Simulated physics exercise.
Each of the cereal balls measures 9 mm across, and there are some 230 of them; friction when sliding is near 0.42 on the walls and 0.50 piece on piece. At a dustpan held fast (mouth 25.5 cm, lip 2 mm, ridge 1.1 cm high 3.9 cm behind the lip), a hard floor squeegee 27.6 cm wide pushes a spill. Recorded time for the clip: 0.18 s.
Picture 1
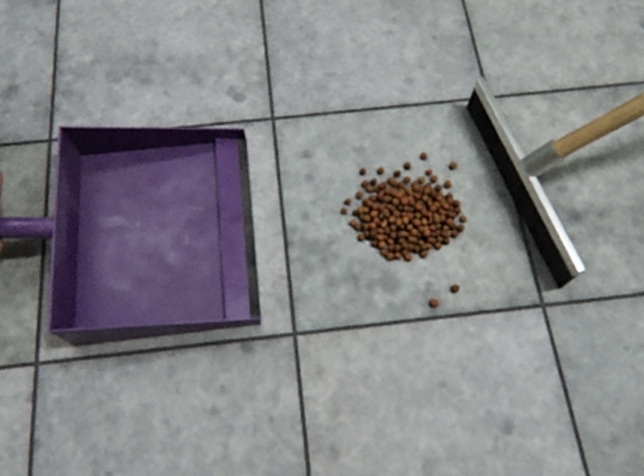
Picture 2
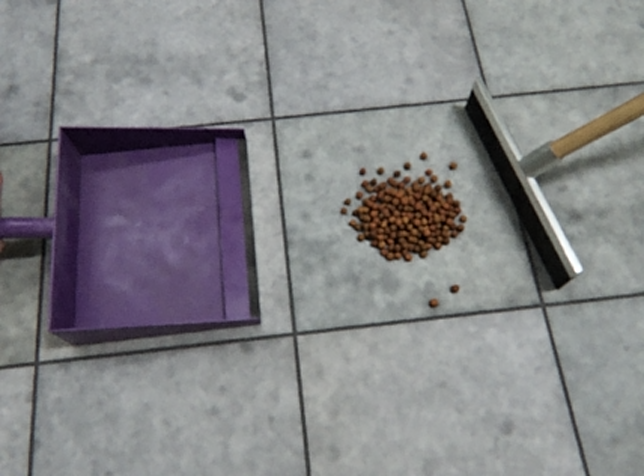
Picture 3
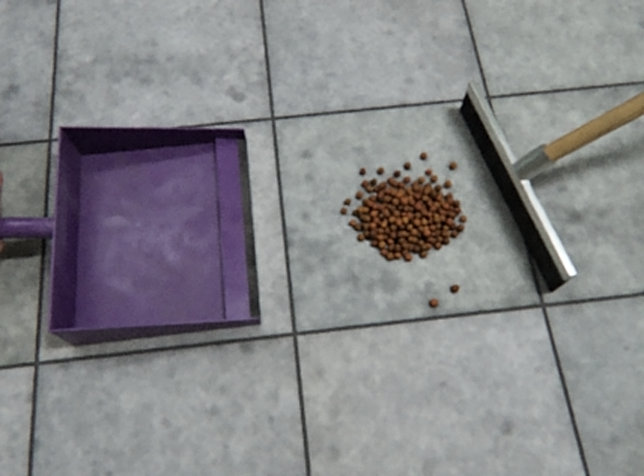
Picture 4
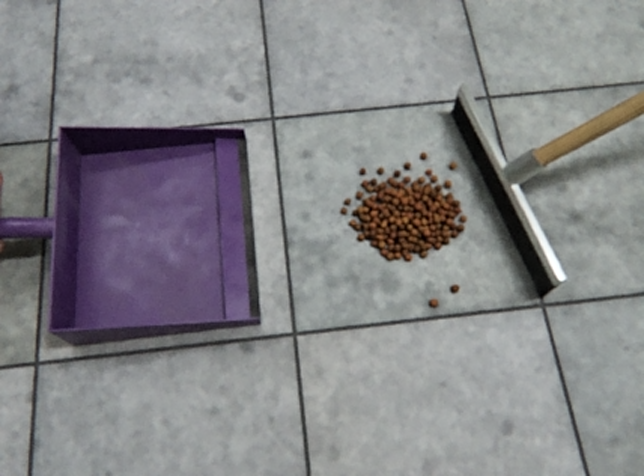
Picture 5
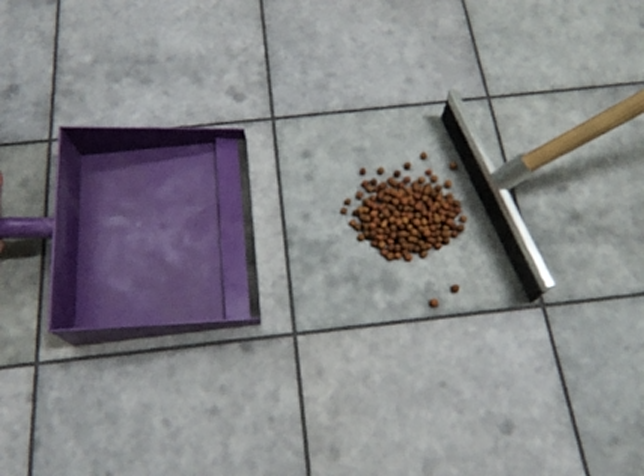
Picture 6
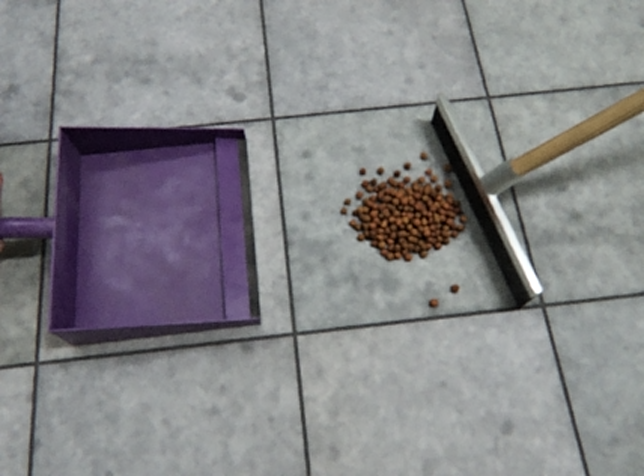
In the video, a squeegee with a wooden handle slides a short way left across gray floor tiles until its blade meets the edge of a pile of small brown balls, while a purple dustpan on the left stays still.
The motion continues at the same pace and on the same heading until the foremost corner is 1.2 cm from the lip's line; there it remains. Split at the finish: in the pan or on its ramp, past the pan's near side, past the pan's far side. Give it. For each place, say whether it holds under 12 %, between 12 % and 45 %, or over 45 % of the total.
In order: In the pan or on its ramp: A middle share; past the pan's near side: A middle share; past the pan's far side: Not many.
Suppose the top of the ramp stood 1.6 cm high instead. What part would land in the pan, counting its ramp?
I'd expect close to 30 per cent.
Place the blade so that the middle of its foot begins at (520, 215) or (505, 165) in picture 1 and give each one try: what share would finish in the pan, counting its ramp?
Some 35 and 25 per cent.
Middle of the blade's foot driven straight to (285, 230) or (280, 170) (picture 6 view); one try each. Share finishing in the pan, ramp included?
Some 20 per cent on the first try, 5 per cent on the second.
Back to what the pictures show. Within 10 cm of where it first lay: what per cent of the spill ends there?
I'd estimate roughly 0 per cent.
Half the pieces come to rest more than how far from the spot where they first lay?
Some 20 cm.
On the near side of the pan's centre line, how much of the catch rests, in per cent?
90 per cent.
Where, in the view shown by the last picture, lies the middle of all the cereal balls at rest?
About (261, 278).
Then, 0.28 s after the last picture, middle of the blade 17 cm from the lip; 0 % over the lip, far side 0 %, near side 0 %.
Then, 0.47 s after the last picture, middle of the blade 9 cm from the lip; 0 % over the lip, far side 0 %, near side 10 %.
Then, 0.78 s after the last picture, middle of the blade 4 cm from the lip; 30 % over the lip, far side 0 %, near side 15 %.
In the end, pan 30 %, near side 15 %, far side 0 %, in front of the lip or behind the blade 55 %.
